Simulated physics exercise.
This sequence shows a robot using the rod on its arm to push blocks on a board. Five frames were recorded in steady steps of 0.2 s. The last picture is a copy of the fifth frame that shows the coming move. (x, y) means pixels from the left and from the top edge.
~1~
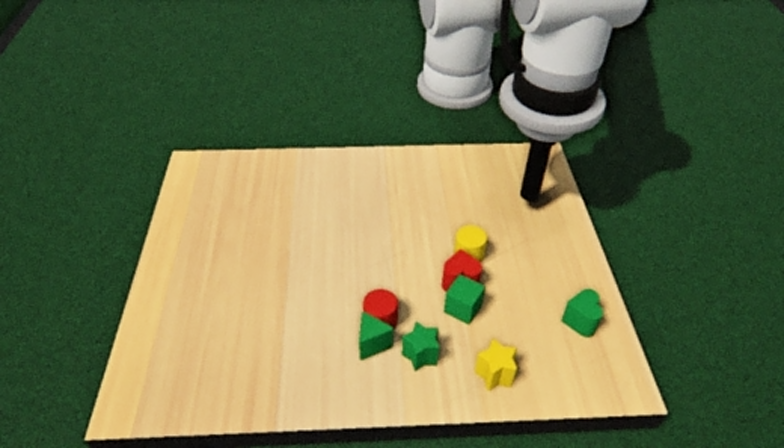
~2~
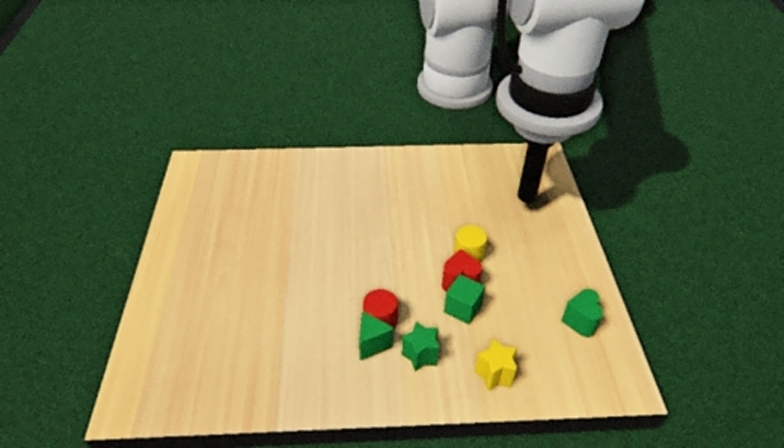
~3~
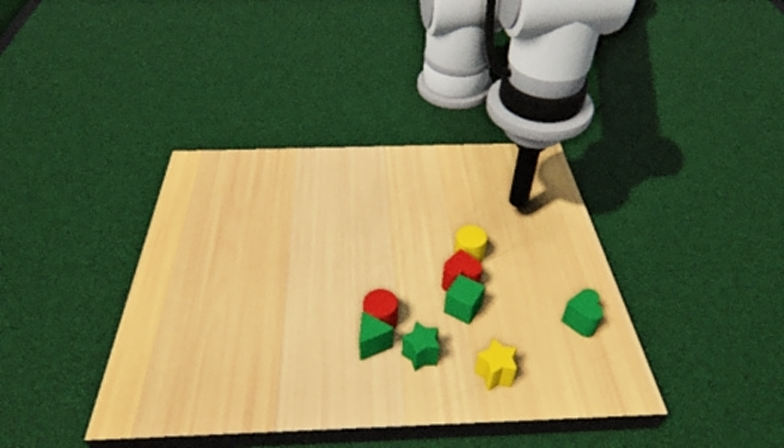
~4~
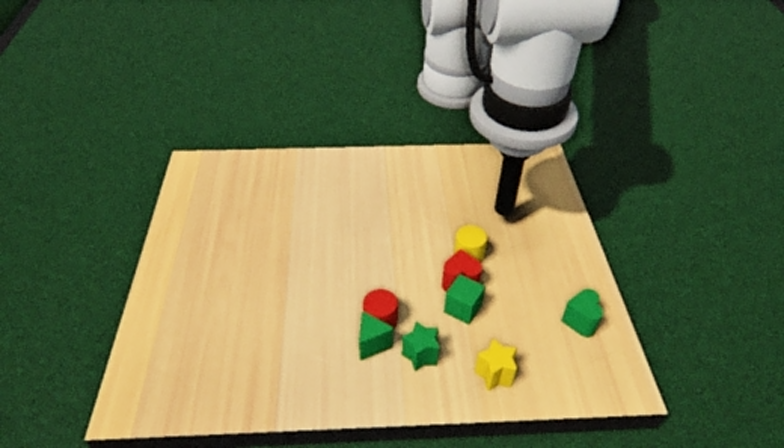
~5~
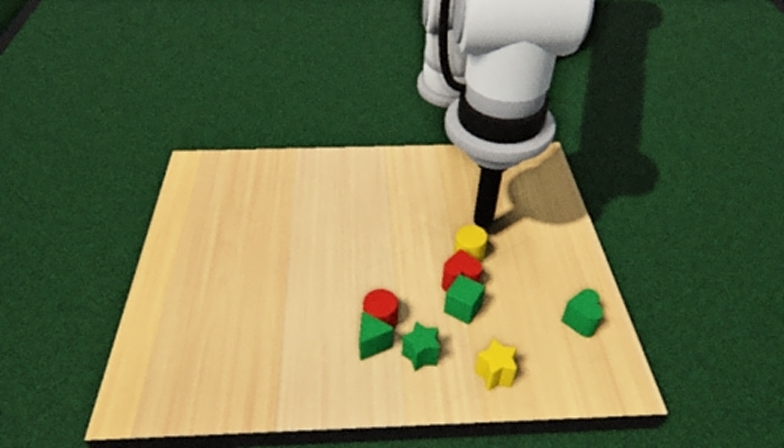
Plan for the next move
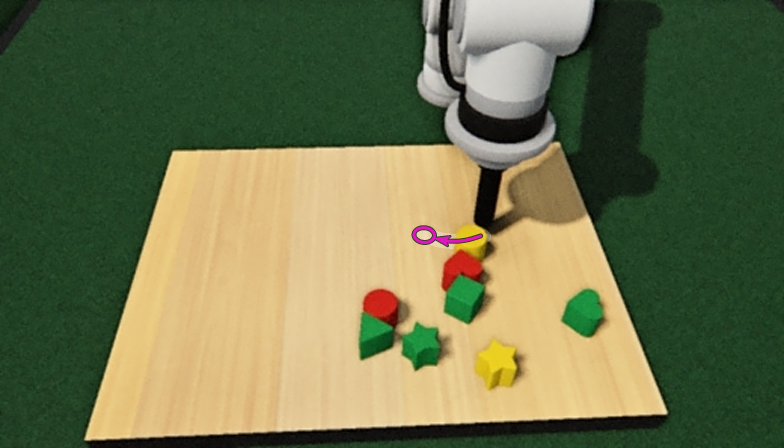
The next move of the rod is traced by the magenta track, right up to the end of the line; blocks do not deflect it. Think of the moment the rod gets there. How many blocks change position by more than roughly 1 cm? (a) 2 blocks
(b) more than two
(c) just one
My answer is option c.
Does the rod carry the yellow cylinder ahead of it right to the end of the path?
Short answer: No.
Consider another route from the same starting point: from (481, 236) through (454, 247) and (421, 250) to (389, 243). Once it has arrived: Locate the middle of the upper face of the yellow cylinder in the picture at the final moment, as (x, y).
The spot you're after is about (436, 250) in the image.
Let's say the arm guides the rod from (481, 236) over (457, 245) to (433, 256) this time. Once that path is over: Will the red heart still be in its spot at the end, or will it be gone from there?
It will be nudged away from its spot.
Path on the board, from (481, 236) over (463, 241) and (443, 240) to (424, 235).
The first path, step by step. Halfway along, rod at (454, 228); red heart at (461, 266); yellow cylinder at (462, 240).
At the end, rod at (425, 221); red heart at (461, 266); yellow cylinder at (462, 240).
